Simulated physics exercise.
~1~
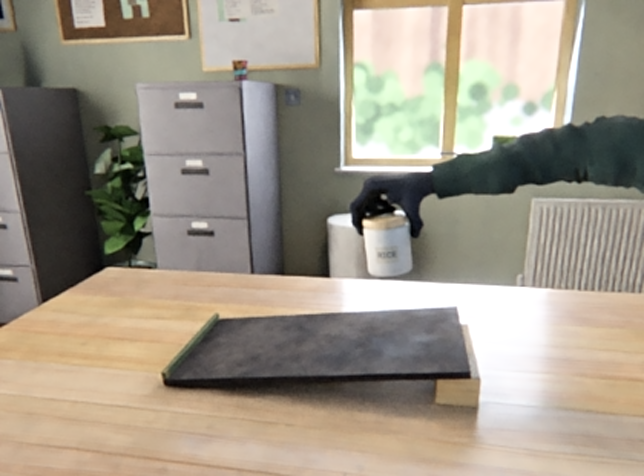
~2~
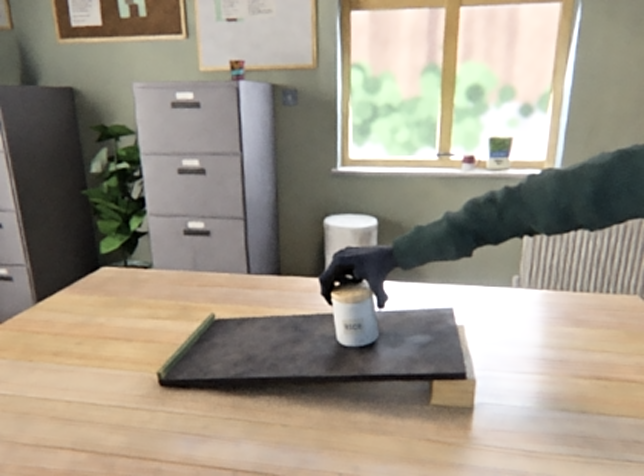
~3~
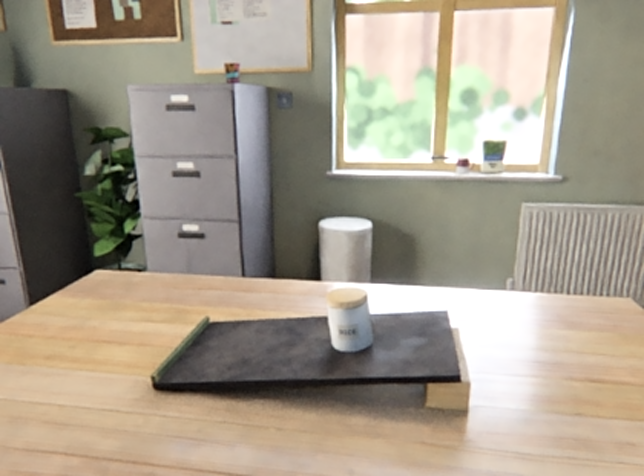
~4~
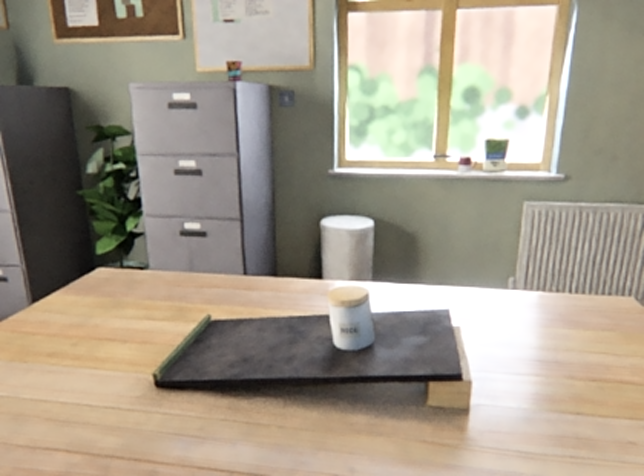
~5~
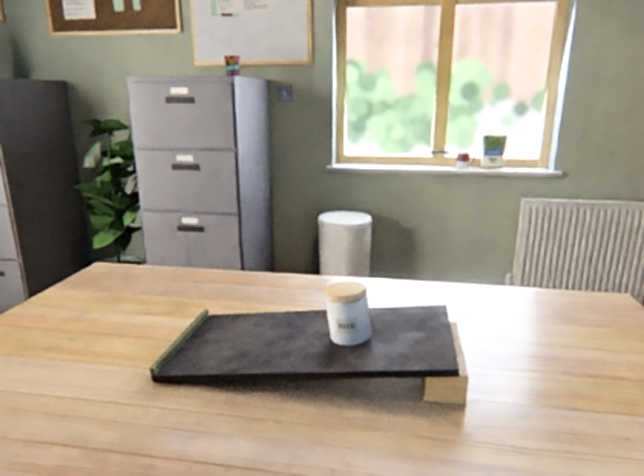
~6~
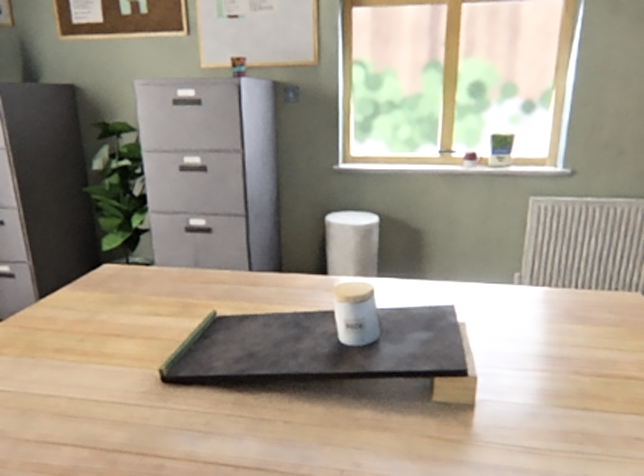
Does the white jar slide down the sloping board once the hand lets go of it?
No, the white jar stays at rest on the board, upright where the hand set it down.
In an office, a gloved hand lowering a white jar onto a sloping dark board and letting go, the jar staying put.
